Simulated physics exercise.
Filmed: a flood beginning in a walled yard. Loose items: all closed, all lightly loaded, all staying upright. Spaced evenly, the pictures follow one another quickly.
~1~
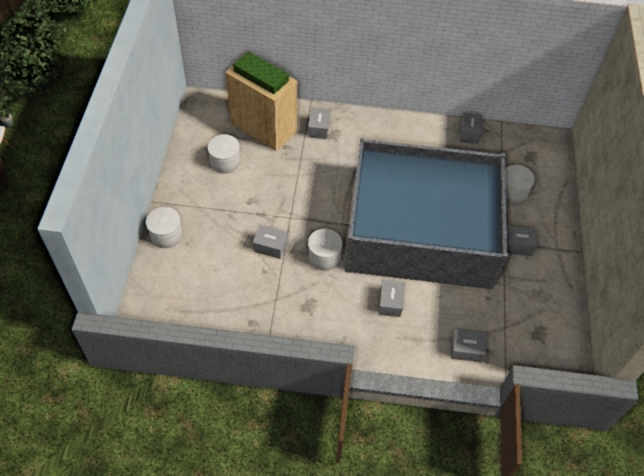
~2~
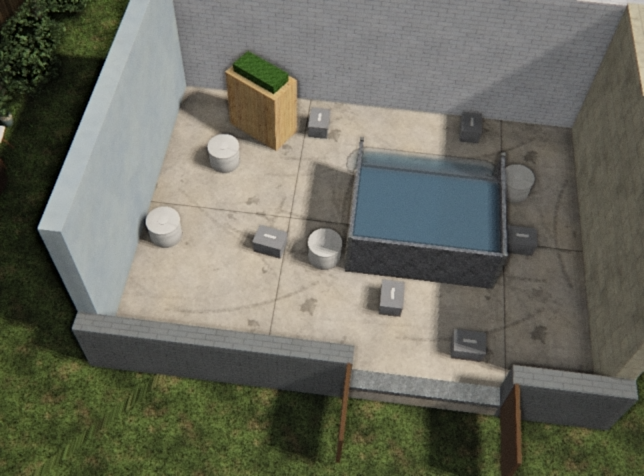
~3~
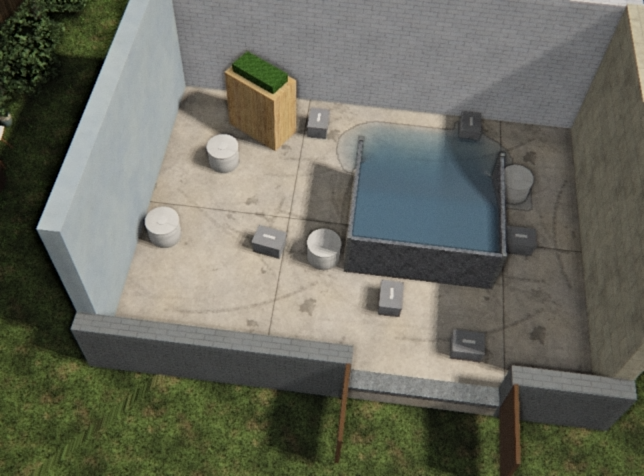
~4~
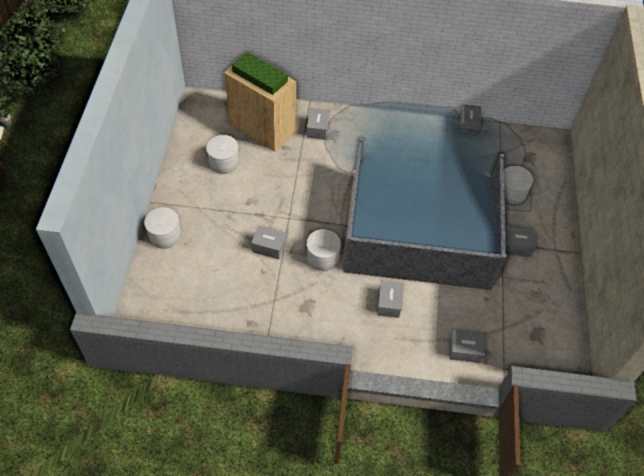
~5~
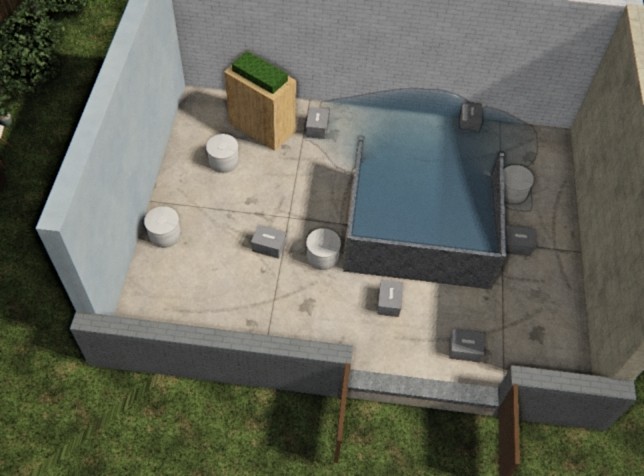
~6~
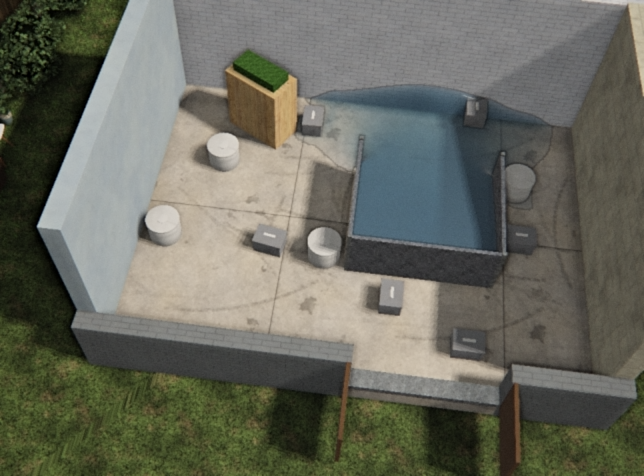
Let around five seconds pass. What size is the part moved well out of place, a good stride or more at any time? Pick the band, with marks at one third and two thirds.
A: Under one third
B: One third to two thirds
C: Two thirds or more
Two thirds or more (C).
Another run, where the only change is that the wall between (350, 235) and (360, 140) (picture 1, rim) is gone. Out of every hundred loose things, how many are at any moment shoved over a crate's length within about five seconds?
Near 90 in a hundred.
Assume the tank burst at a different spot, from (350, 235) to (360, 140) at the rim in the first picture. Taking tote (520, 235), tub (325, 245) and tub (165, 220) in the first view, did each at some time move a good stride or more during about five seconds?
Here is how they go, in order: Fails to go that far, dislodged that far, and dislodged that far.
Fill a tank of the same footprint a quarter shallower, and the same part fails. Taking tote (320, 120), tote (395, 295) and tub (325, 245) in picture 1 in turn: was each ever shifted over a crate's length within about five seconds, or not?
Object 1: Passed the mark. Object 2: Stayed below the mark. Object 3: Stayed below the mark.
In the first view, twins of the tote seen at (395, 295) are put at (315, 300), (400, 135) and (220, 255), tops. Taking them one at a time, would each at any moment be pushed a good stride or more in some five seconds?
Twin one: Barely shifts; twin two: Slides well clear; twin three: Slides well clear.
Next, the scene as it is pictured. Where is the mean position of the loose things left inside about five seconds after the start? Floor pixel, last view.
About (329, 289).
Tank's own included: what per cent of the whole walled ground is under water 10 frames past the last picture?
Roughly 50 per cent.
A moment on, 0 of 10 are well off their spots; 1 afloat.
Next, 1 of 10 are well off their spots; 2 afloat.
Later, 6 of 10 are well off their spots; 6 afloat.
In the end, 9 of 10 are well off their spots, and 9 have been at some point; 6 afloat.
